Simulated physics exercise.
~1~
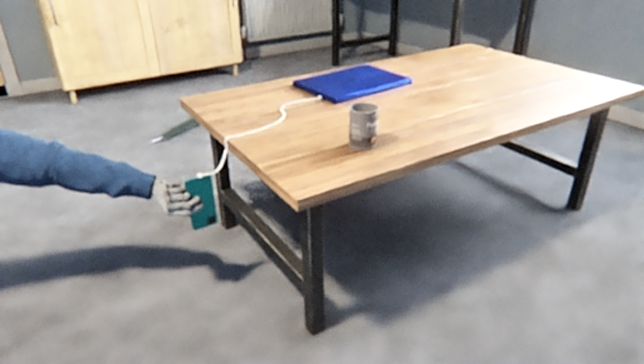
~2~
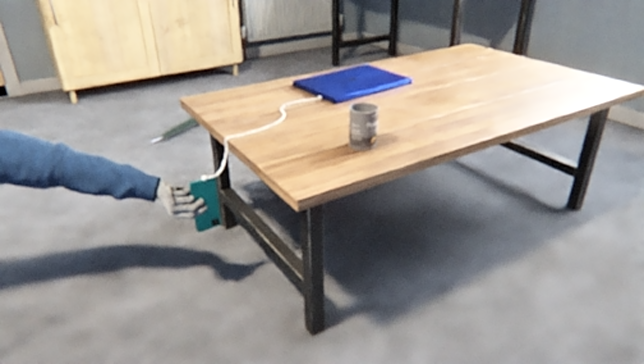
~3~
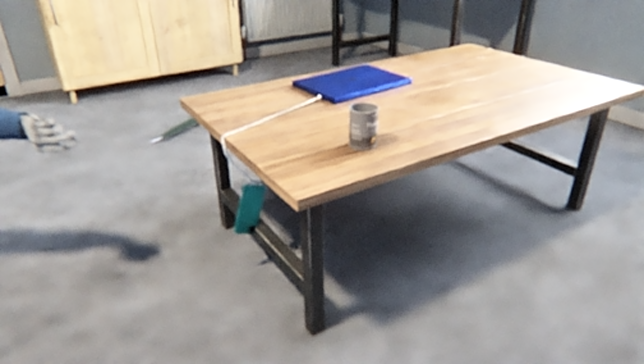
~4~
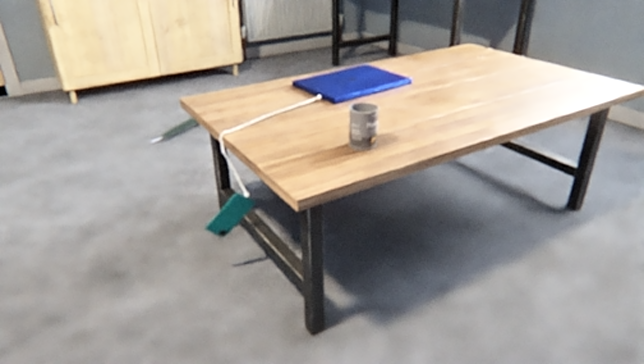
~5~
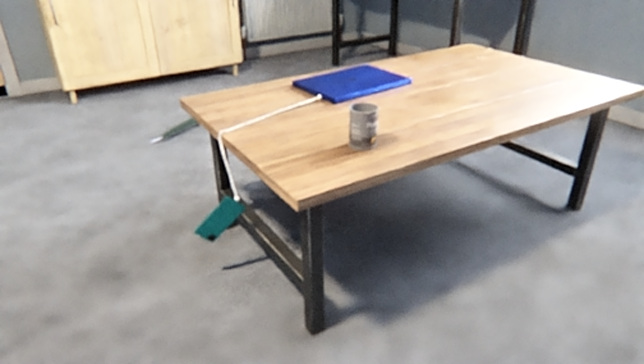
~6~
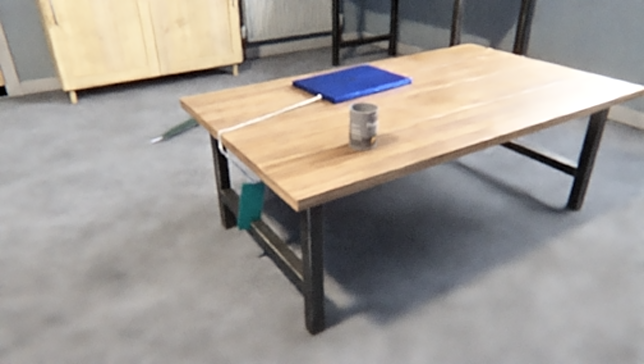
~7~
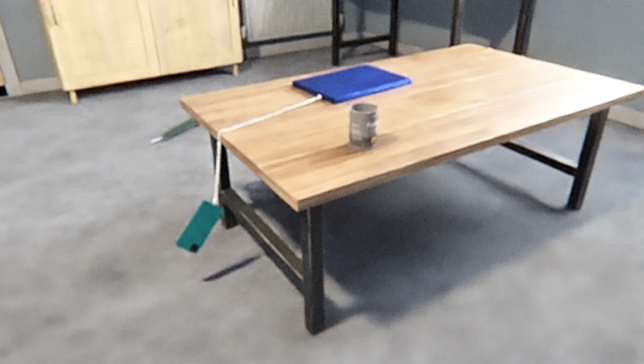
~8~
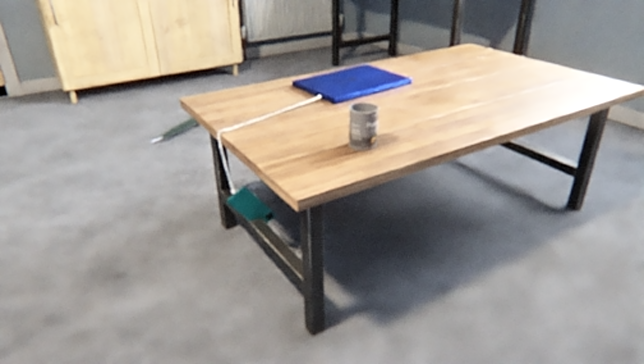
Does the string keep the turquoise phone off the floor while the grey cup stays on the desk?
Yes, the turquoise phone swings in the air from the edge of the desk on its string. The grey cup stays standing on top.
A turquoise phone tied to a white string is held by a gloved hand at the left end of a wooden desk, seen from slightly above by a still camera. The string runs across the desktop to a blue laptop, and a grey cup stands nearer the front edge. The hand lets go and draws back to the left, and the phone swings right, beneath the desk edge. It then swings left and right again, tilting as it goes. At the end it still hangs in the air, while the laptop and cup have not moved.
